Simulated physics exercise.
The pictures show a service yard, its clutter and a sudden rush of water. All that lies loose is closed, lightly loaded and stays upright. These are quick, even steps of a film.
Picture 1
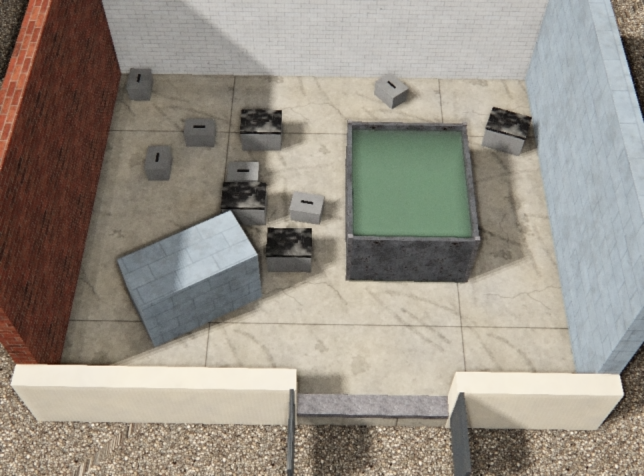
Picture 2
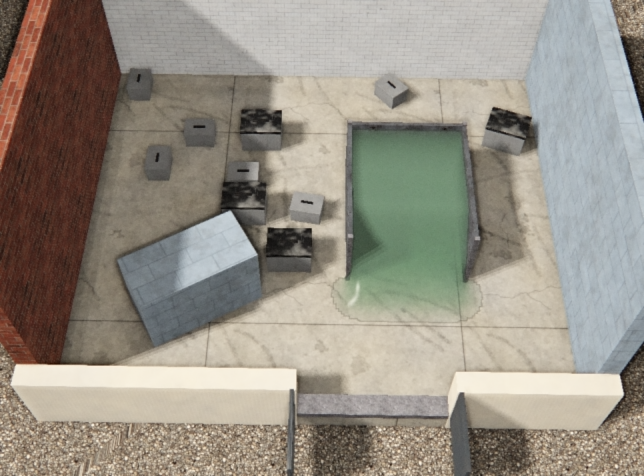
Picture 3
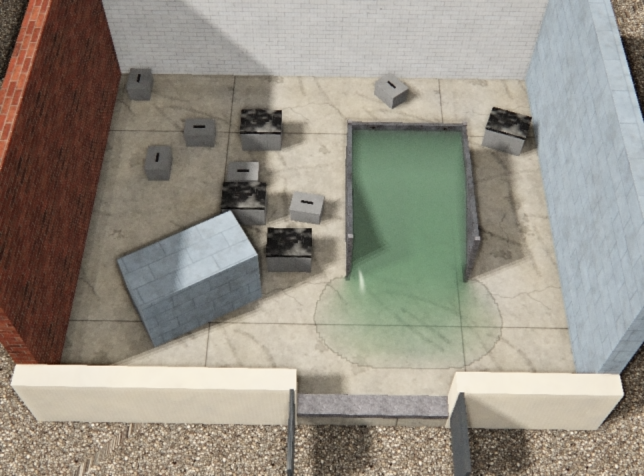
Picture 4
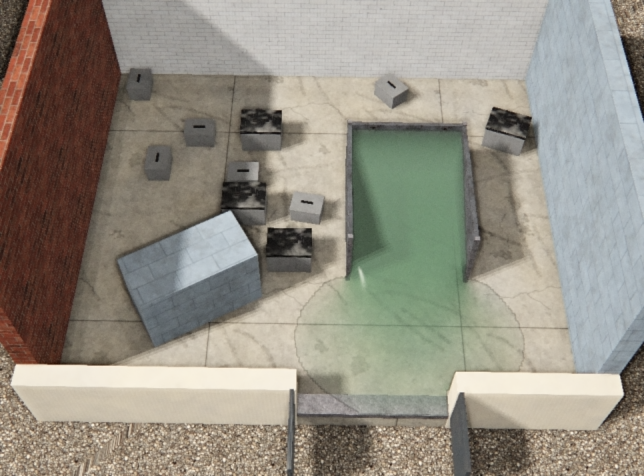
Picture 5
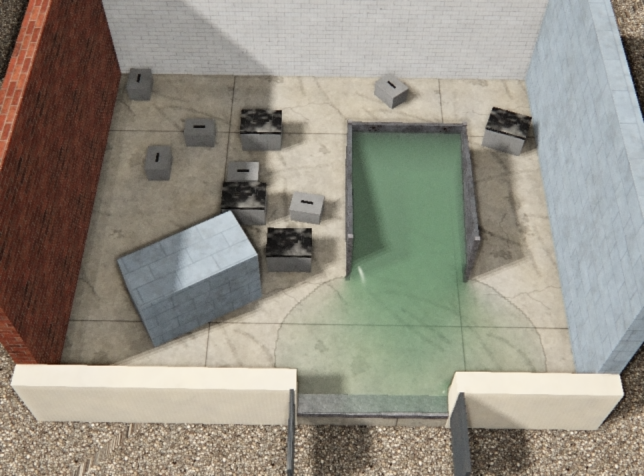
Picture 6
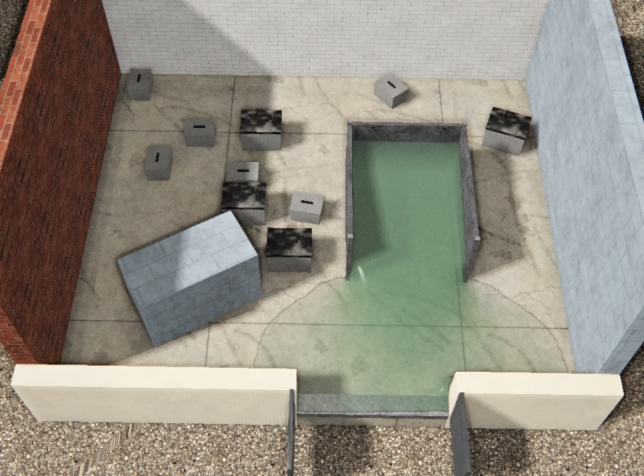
Green water fills a dark stone tank right of centre in a walled yard, seen from high above, with a red brick wall at left, a pale blue one at right and a low cream wall in front. Grey boxes, some with black mottled tops, and a large blue-grey block stand around. The tank's near side gives way and water spreads forward to the front opening, while the boxes and camera stay still.
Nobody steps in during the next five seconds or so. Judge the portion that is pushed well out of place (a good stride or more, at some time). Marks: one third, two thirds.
Share: Under a third.
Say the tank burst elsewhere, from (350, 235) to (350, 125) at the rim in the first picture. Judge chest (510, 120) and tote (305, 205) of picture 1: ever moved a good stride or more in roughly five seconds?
As listed: Under that, yes.
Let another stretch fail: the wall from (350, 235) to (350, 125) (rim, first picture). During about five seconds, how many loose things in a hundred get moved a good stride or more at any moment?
Some 90 per cent.
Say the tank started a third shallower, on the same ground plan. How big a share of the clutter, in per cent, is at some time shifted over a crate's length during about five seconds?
Roughly 0 per cent.
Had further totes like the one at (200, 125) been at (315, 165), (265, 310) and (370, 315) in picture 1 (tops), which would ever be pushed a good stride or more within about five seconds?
In turn: Under that, short of that, pushed that far.
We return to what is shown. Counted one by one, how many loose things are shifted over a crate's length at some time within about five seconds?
The number is 1.
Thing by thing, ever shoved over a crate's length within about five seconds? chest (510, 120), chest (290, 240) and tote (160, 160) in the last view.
As listed: Yes, under that, short of that.
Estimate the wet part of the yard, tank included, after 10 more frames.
Some 40 per cent.
A moment on, 0 of 10 are well off their spots; 0 afloat.
Next, 0 of 10 are well off their spots; 0 afloat.
Later, 1 of 10 are well off their spots; 0 afloat.
In the end, 1 of 10 are well off their spots, and 1 have been at some point; 1 afloat.
